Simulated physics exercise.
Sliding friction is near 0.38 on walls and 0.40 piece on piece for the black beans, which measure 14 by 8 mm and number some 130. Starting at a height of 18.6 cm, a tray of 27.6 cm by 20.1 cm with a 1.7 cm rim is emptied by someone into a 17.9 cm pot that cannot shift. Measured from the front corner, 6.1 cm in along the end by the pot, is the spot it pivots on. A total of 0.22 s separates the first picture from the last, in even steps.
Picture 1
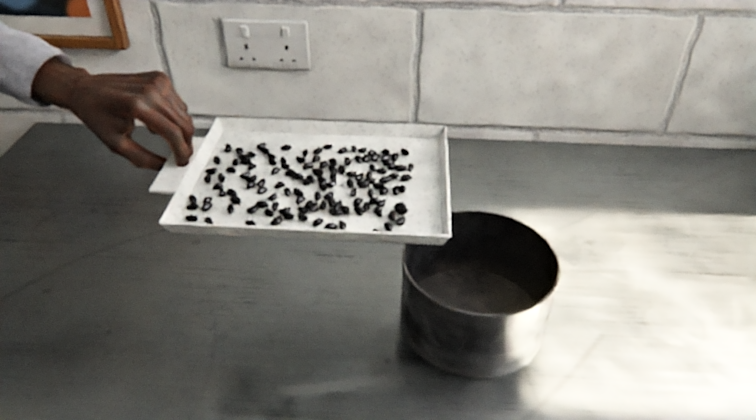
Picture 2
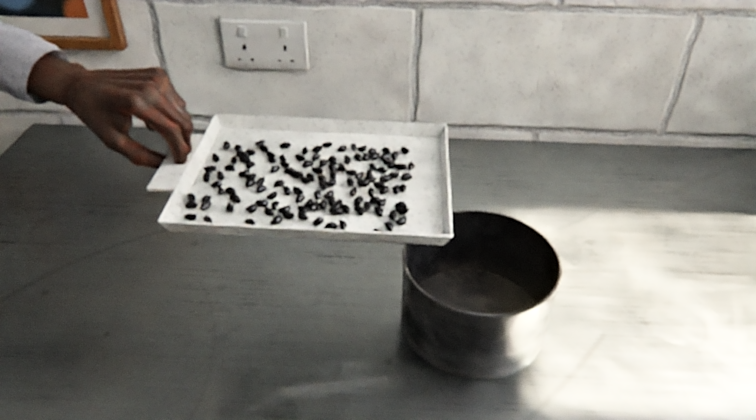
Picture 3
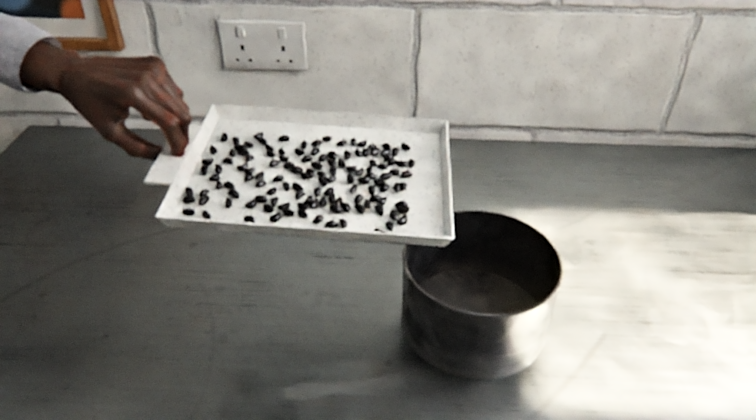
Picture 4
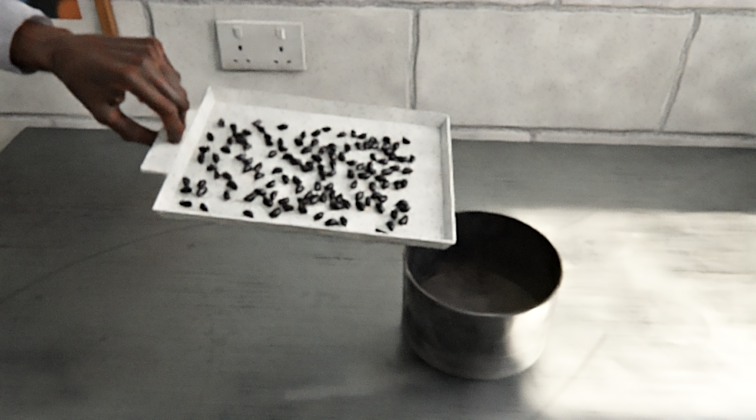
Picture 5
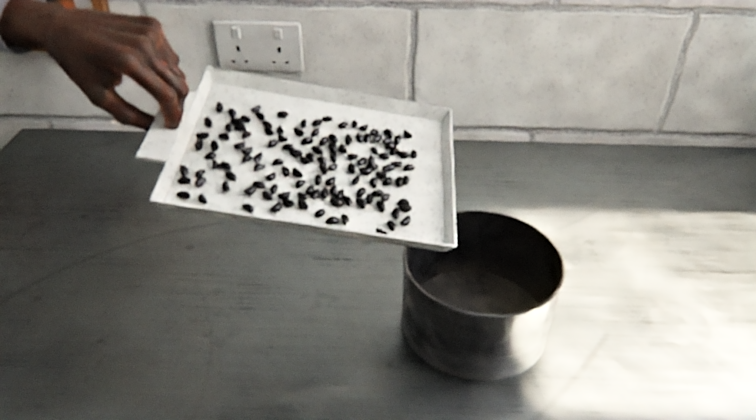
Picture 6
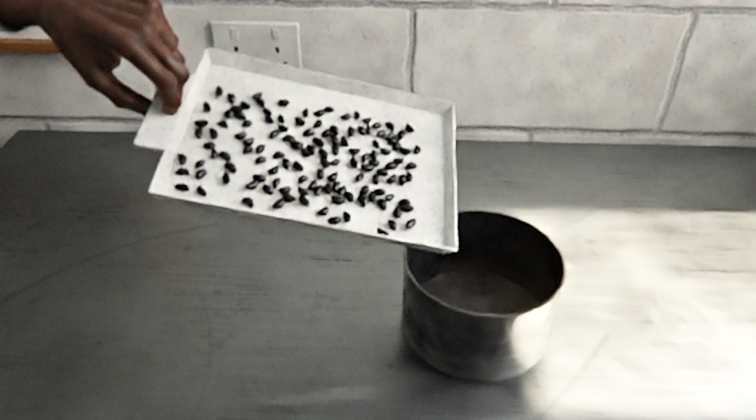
The video shows a hand holding a white tray scattered with small dark pieces beside a metal pot on a grey counter, then raising the tray's left side so that it slants increasingly down toward the right.
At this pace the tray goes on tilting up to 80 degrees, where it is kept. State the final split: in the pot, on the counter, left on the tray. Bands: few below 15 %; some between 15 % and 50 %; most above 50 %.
Pot: Some; counter: Most; tray: Few.
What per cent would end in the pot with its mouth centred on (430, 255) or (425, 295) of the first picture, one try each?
First try around 45 %, second around 100 %.
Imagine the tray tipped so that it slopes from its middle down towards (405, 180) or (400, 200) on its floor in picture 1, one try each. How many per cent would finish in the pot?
I'd put it at about 75 per cent for the first tilt and about 85 per cent for the second.
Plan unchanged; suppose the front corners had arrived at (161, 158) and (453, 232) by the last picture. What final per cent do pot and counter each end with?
Split: Pot = 85, counter = 10.
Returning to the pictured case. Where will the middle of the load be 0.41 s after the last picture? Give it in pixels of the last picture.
At that moment the load's centre is around (428, 255).
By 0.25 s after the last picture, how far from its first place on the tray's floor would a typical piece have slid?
About 7 cm.
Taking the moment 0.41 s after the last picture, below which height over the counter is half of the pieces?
The halfway mark is near 18 cm.
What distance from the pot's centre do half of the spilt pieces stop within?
I'd say close to 16 centimetres.
Then, 0.25 s after the last picture, tilt 50 degrees; the tray holds 100 %, the pot 0 %.
Then, 0.41 s after the last picture, tilt 70 degrees; the tray holds 70 %, the pot 0 %.
Then, 0.70 s after the last picture, tilt 80 degrees; the tray holds 5 %, the pot 30 %.
In the end, pot 35 %, counter 65 %, tray 0 %.
